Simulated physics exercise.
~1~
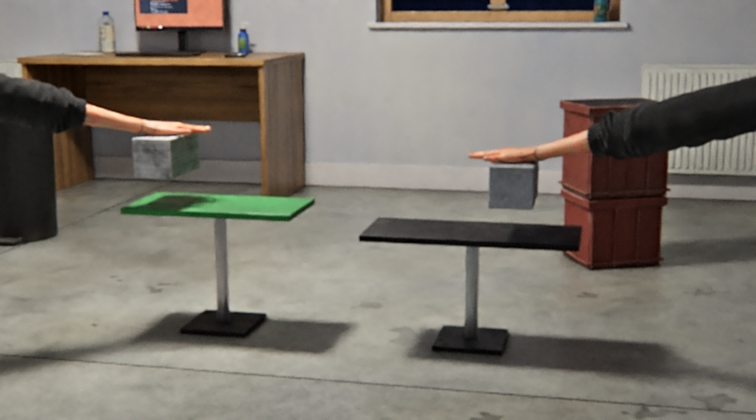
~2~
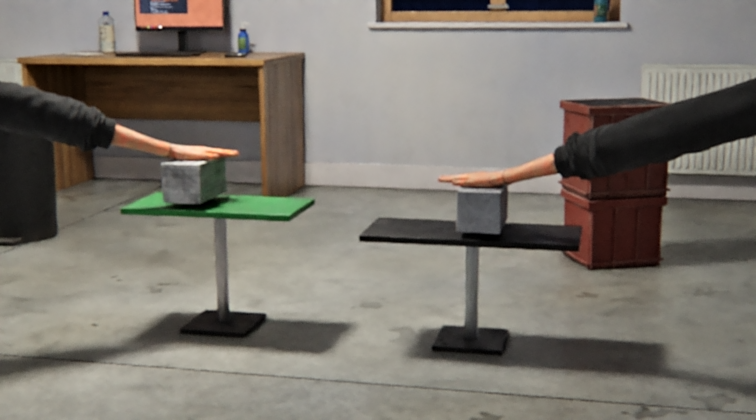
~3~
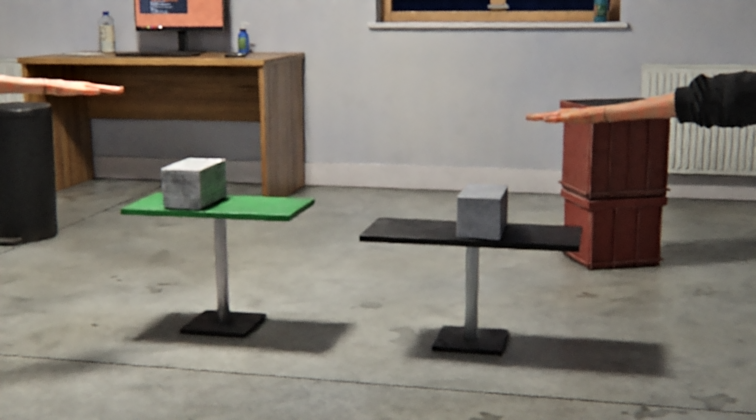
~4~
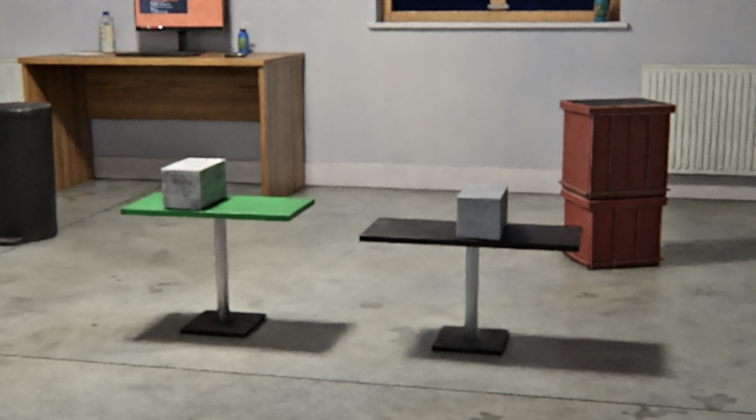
Two hands setting grey blocks onto narrow-footed green and black side tables, then letting go and withdrawing as both tables stay upright.
